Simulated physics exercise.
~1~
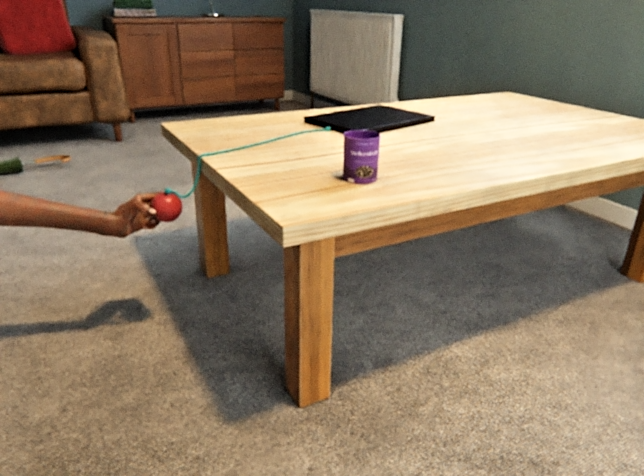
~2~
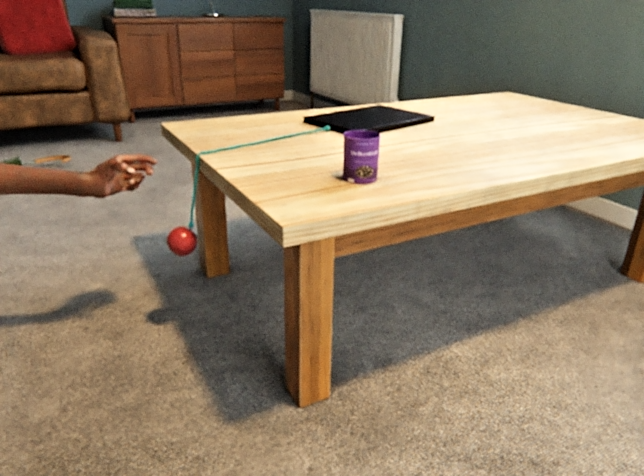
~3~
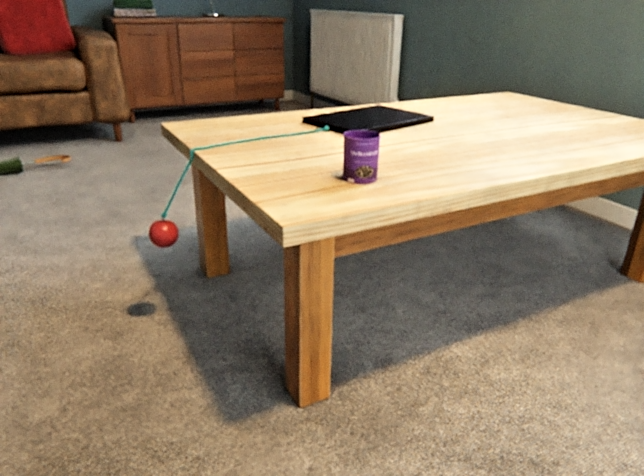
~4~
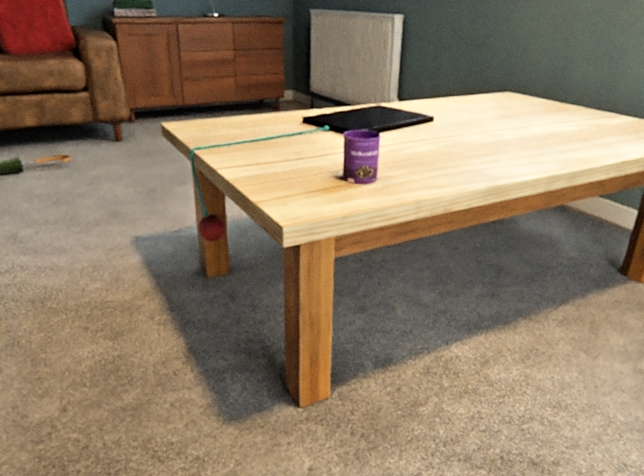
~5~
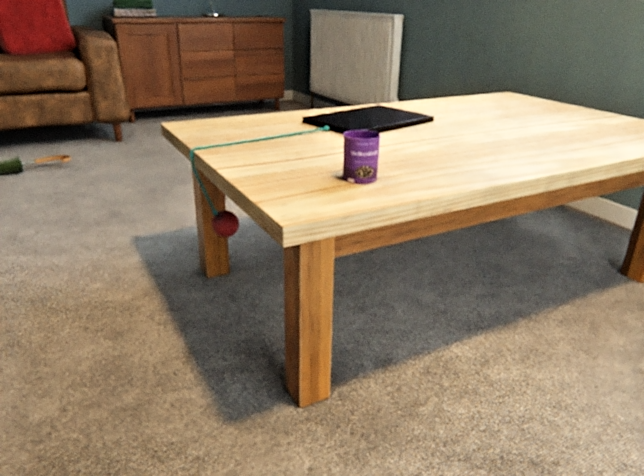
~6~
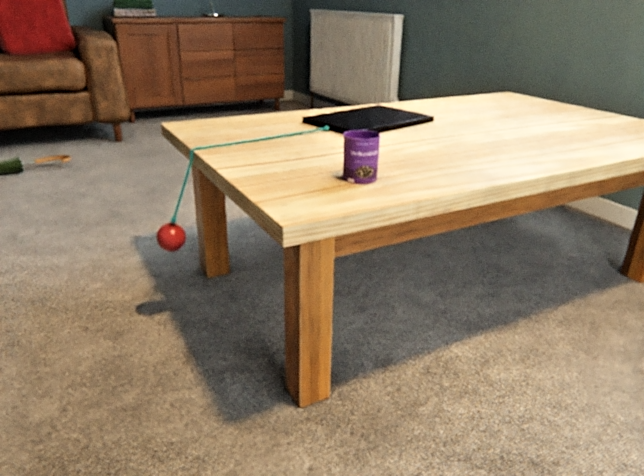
In a living room, a hand let go of a red apple tied to a string running across a wooden table to a black laptop, and the apple dropped and swung back and forth below the edge while the laptop and purple cup stayed put.
